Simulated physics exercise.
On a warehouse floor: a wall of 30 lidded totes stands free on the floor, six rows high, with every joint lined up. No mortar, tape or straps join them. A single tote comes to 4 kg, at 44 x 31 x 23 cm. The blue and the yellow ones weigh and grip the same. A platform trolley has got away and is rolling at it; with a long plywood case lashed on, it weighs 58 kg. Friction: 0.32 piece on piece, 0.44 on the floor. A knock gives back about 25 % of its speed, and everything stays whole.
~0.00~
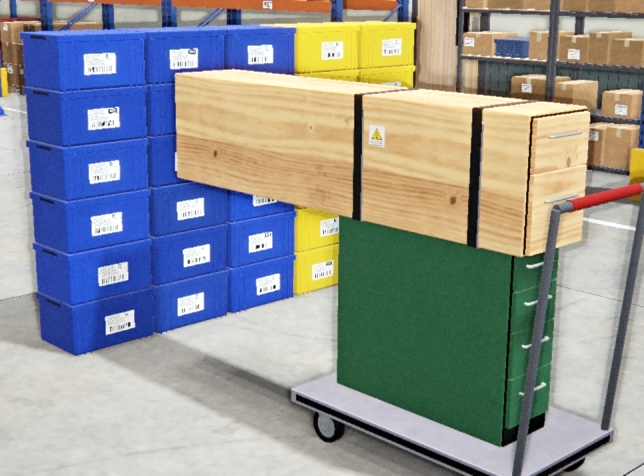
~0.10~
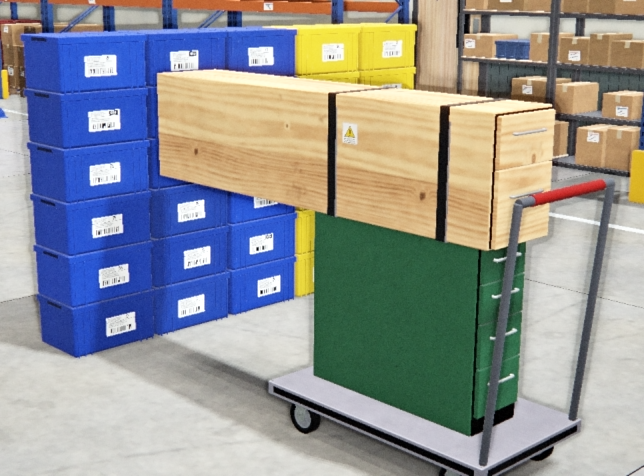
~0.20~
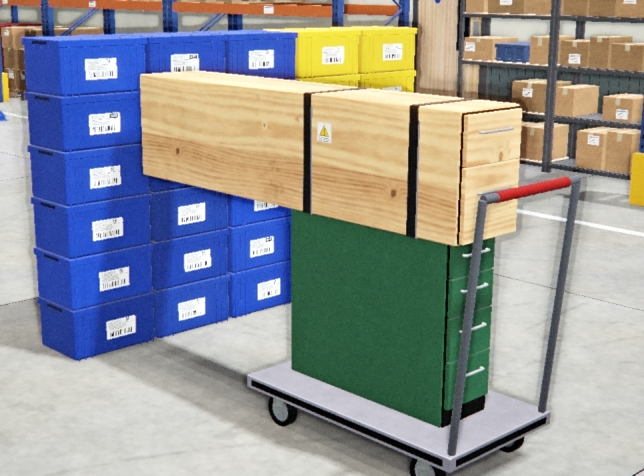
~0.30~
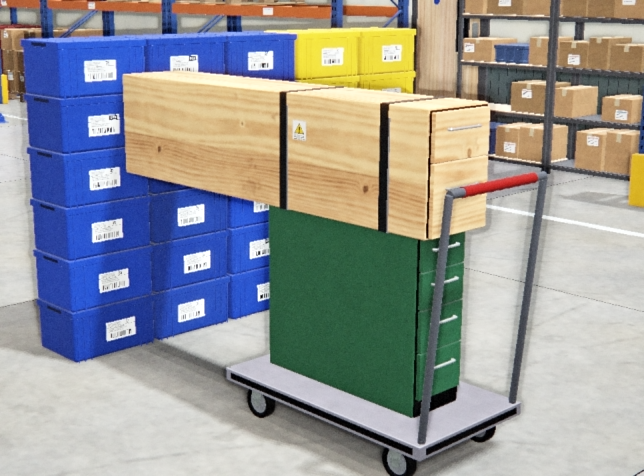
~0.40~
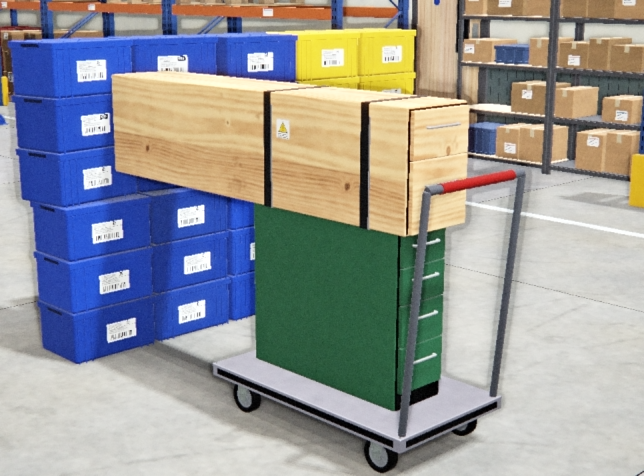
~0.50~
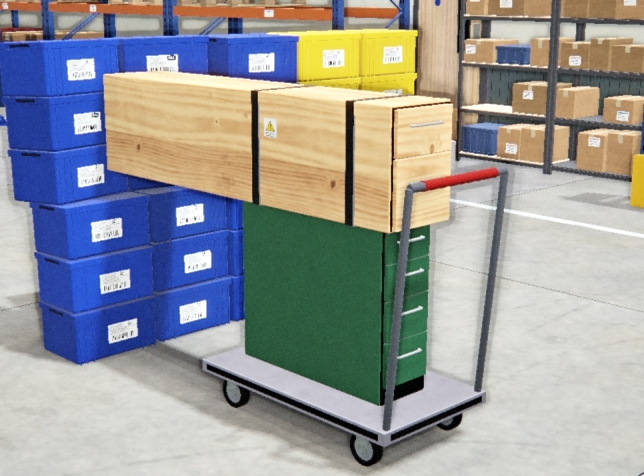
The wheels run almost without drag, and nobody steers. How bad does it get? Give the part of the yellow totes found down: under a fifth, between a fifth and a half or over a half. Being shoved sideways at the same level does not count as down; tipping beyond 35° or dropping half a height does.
Fewer than one in five of them.
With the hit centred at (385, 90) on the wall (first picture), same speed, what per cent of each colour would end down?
In that case yellow 40, blue 0 per cent.
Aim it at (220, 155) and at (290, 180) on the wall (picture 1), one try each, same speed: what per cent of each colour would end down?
Yellow 0 then 40, blue 50 then 30 per cent.
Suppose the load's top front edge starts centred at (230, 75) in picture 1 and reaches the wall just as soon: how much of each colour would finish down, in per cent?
In that case yellow 0, blue 30 per cent.
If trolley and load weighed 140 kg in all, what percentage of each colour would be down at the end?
Then yellow 0, blue 30 per cent.
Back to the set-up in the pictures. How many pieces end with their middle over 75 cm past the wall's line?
Some 6 pieces.
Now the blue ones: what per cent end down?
By colour: Blue 40 per cent.
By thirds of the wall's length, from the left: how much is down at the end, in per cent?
Left 60, middle 0, right 0 per cent.
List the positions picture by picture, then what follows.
In the first frame (each place is the centre of the face we see best), load (184, 107) 40 cm short of the wall; top yellow tote (390, 46); top blue tote (264, 53); all as stacked.
The second frame shows load (166, 106) 27 cm short of the wall; top yellow tote (390, 48).
The third frame shows load (148, 106) 14 cm short of the wall; top yellow tote (391, 51).
The fourth frame shows load (131, 105) 15 mm short of the wall; top yellow tote (390, 52).
The fifth frame shows load (120, 105) 7 cm into the wall's line; top yellow tote (390, 53); 6 have shifted.
The sixth frame shows load (111, 105) 15 cm into the wall's line; top yellow tote (391, 54); top blue tote (265, 61); 8 have shifted.
By 0.88 s, load 37 cm past the wall's line, still rolling; none of the 12 yellow totes down (0 of 30 in all colours); top yellow tote unmoved.
By 1.30 s, load 56 cm past the wall's line, still rolling; none of the 12 yellow totes down (7 of 30 in all colours); top yellow tote unmoved.
When it is over (2.5 s), load 85 cm past the wall's line, stopped; none of the 12 yellow totes down (7 of 30 in all colours); top yellow tote unmoved; top blue tote unmoved. That is 0 per cent. In pixels of the last frame, middles, top yellow tote near (370, 53), top blue tote near (246, 59).
